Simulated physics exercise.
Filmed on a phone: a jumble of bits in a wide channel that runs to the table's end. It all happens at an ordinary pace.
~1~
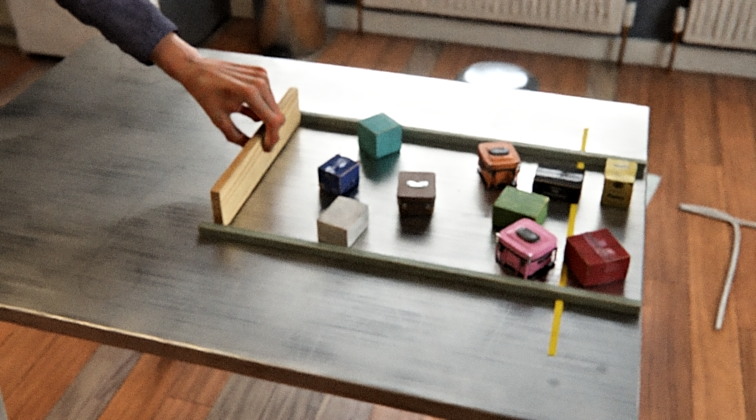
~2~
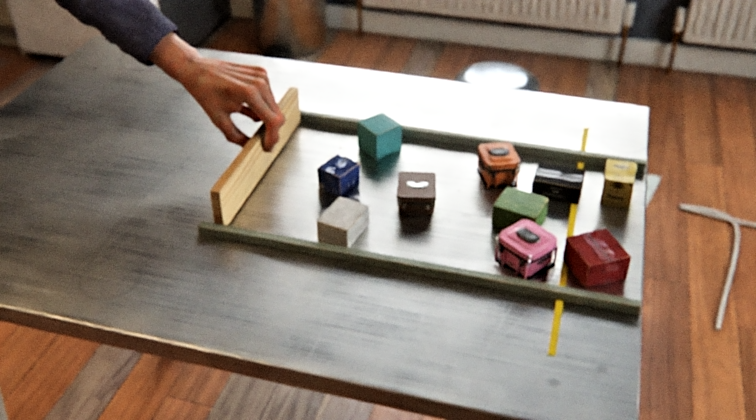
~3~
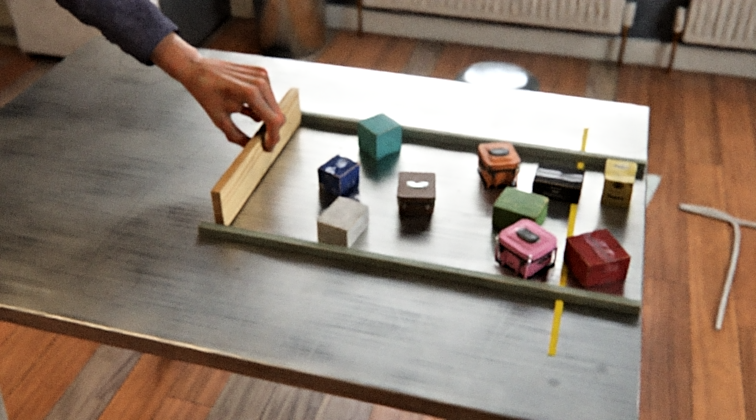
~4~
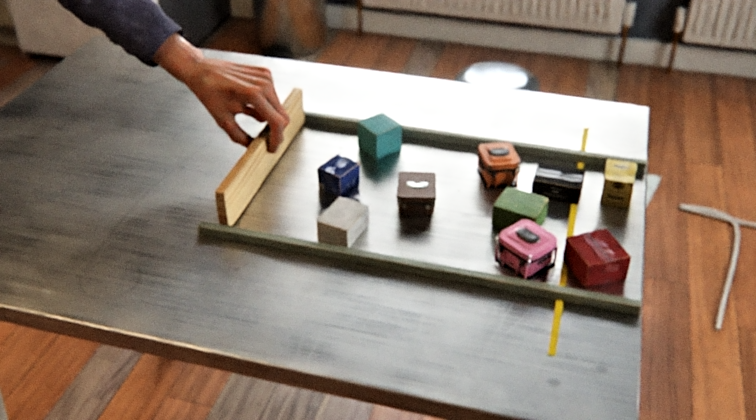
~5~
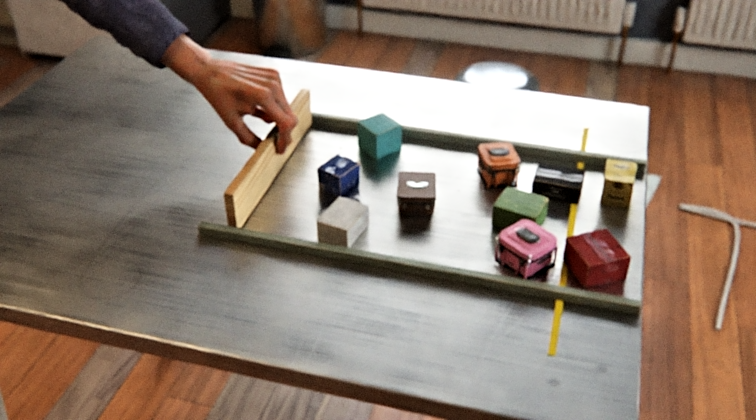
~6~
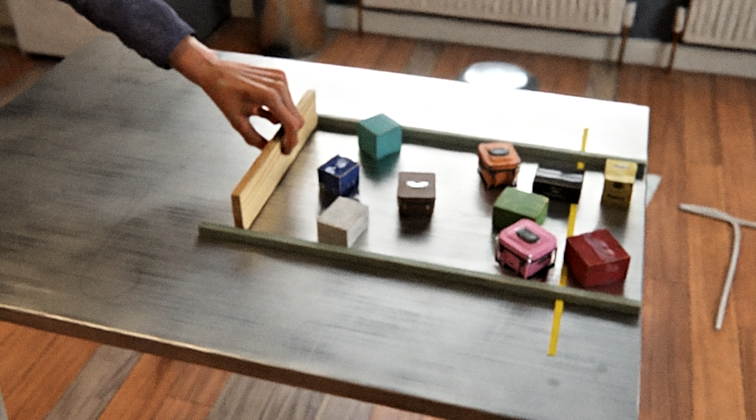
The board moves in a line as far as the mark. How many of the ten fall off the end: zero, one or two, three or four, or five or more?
As it turns out, the number that fall off is three or four.
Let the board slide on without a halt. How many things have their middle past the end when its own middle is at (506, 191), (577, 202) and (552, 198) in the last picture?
In that order 0, 3 and 2.
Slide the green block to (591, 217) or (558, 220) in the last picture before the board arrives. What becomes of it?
The green block holds on; is lost.
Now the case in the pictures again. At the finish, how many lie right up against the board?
It touches 4.
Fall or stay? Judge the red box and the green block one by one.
The red box comes down, the green block tumbles off.
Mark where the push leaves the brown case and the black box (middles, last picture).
The brown case stops around (615, 234); the black box around (637, 193).
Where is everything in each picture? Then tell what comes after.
In the first frame, yellow box (618, 183); red box (596, 258); black box (558, 183); board (260, 152); tape (572, 221).
In the second frame, red box (596, 258); brown case (417, 195).
In the third frame, black box (558, 183); blue box (339, 175).
In the fourth frame, yellow box (618, 183); pink case (527, 250).
In the fifth frame, red box (596, 258); orange case (498, 165).
In the sixth frame, yellow box (618, 183); red box (596, 258); black box (558, 183); board (279, 155); tape (572, 221).
Early on, none off yet; yellow box at rest near (618, 183); red box at rest near (596, 258); black box at rest near (558, 183).
Finally, the number that fall off is three or four; lost, green block, red box and yellow box.
